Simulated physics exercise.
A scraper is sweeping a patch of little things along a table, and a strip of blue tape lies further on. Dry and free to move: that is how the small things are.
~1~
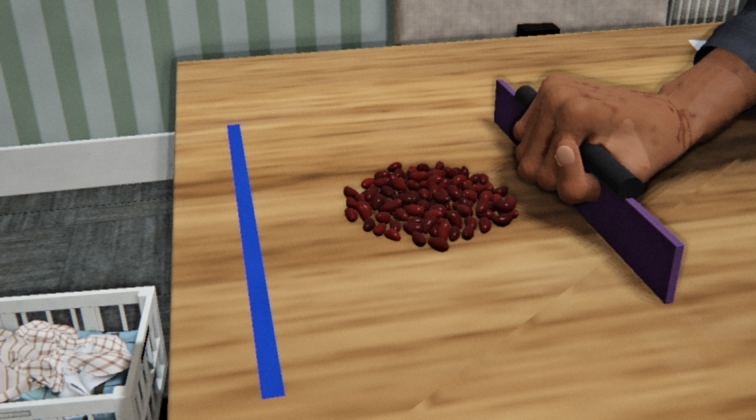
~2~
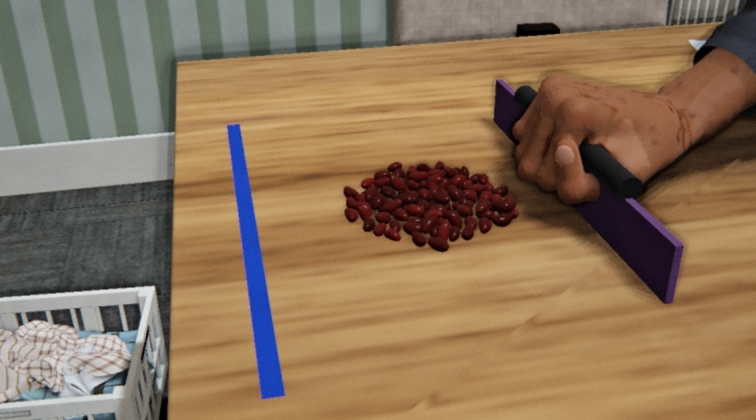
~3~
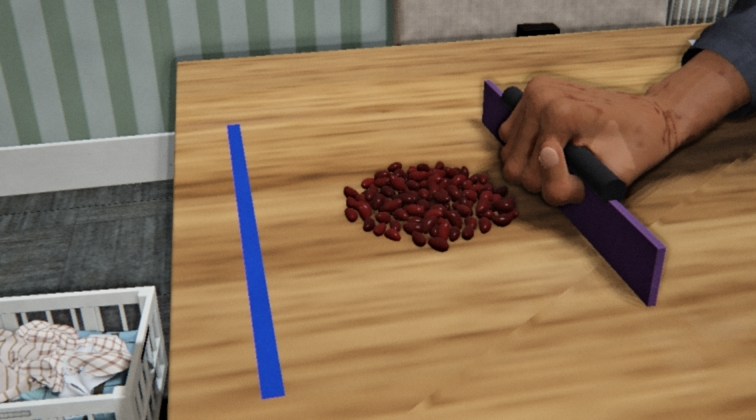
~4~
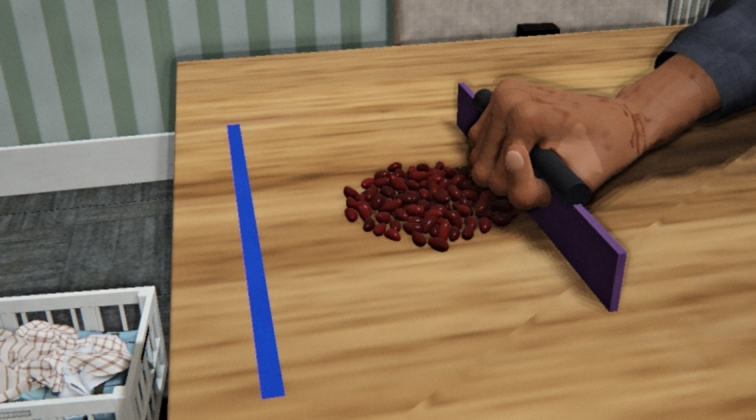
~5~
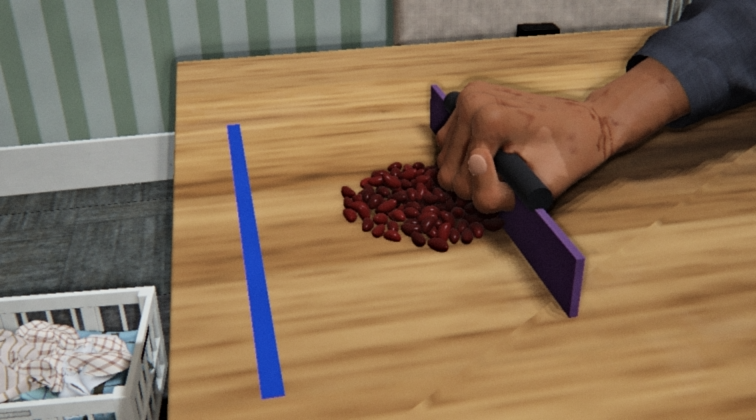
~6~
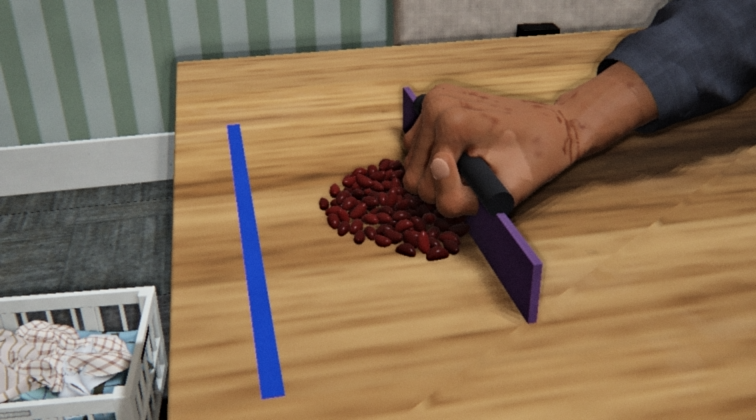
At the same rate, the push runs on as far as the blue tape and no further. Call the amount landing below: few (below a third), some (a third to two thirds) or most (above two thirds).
Some.
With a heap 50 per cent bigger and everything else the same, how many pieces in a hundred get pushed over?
About 50 in a hundred.
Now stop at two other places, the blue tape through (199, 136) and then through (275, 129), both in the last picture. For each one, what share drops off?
First try about 90 per cent, second about 0 per cent.
Just after the last frame, scraper still moving, near (342, 167); heap all on the table, its front near (226, 209).
A moment on, scraper stopped at the blue tape; heap roughly a quarter over the edge.
Further on, scraper stopped at the blue tape; heap roughly half over the edge.
When it is over, scraper stopped at the blue tape; heap roughly half over the edge.
